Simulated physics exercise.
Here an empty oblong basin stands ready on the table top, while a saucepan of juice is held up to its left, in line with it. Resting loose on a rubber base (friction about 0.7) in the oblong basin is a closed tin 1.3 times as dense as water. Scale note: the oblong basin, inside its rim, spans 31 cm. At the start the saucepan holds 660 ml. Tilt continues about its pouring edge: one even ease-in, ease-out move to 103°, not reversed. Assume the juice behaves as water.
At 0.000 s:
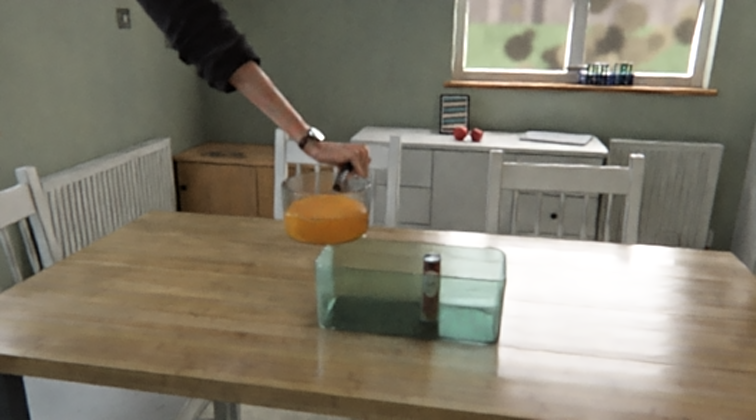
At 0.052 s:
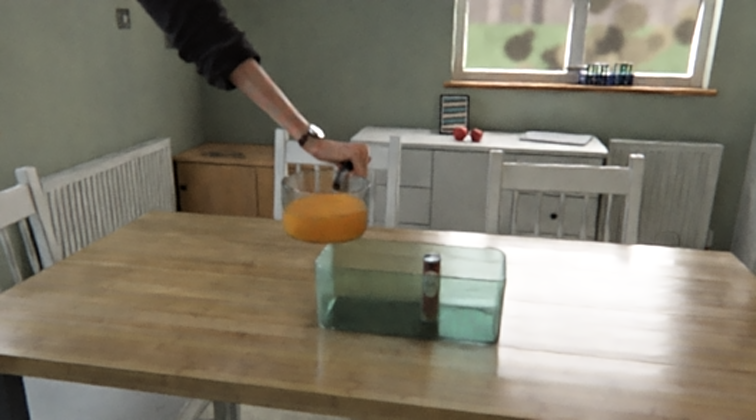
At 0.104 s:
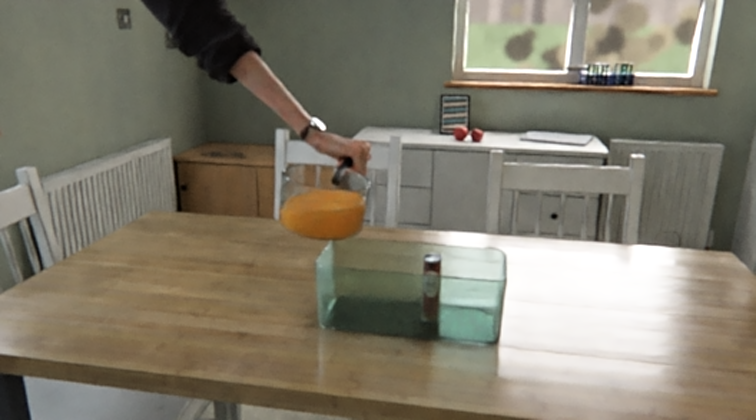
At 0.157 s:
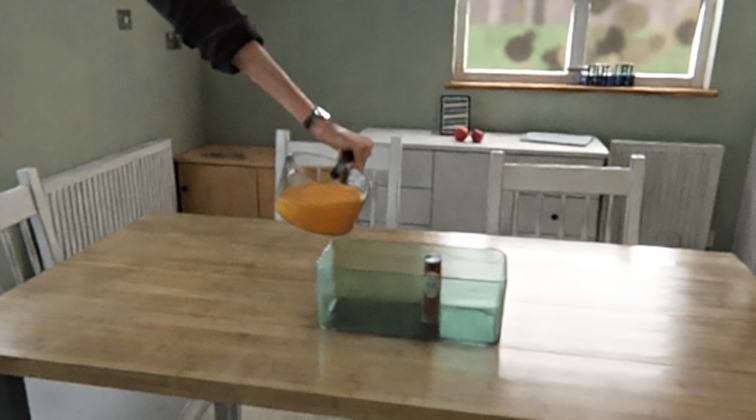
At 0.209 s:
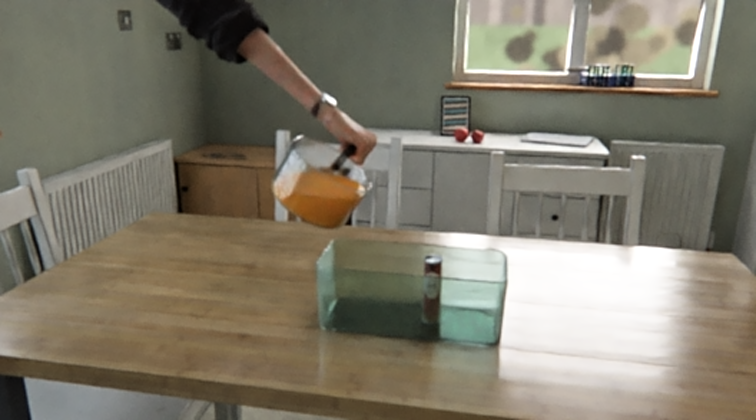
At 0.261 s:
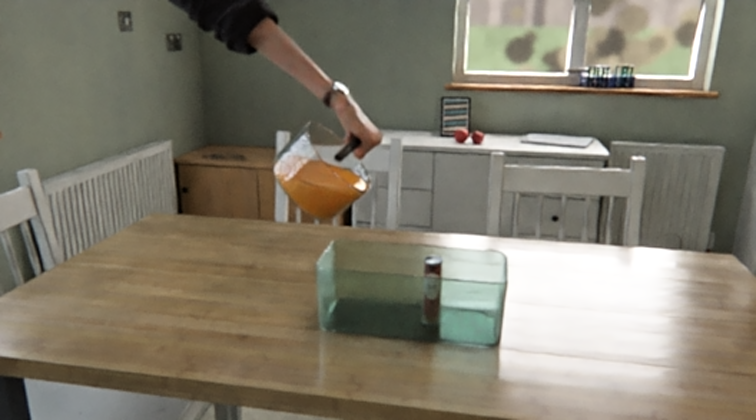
In this clip, a hand holds a clear saucepan of orange juice above and left of an oblong basin with a tin inside on a wooden table, then steadily tilts the pan rightward as the juice shifts within it.
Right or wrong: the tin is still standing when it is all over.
Wrong, it has gone over.
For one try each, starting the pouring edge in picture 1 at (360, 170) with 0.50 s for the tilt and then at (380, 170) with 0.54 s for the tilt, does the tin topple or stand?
The tin overturns the first time and stays vertical the second time.
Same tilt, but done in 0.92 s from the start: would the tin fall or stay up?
Result: Tin tipped over.
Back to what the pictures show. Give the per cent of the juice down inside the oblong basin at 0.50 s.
Estimate - around 2 in a hundred parts.
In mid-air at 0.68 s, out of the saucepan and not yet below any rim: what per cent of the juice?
Close to 20 %.
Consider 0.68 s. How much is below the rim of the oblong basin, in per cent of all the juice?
72 %, more or less.
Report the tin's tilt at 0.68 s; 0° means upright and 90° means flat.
The tilt comes to near 0°.
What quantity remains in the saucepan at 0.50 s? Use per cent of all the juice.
Around 48 percent.
By 0.50 s the tilt is 100° and 48 per cent is still to pour; the tin stands where it began.
By 0.68 s the tilt is 103° and 7 per cent is still to pour; the tin stands where it began.
By 0.86 s the tilt is 103° and 1 per cent is still to pour; the tin leans 9°.
By 1.06 s the tilt is 103° and 0 per cent is still to pour; the tin leans 26°.
At rest the tin lies on its side.
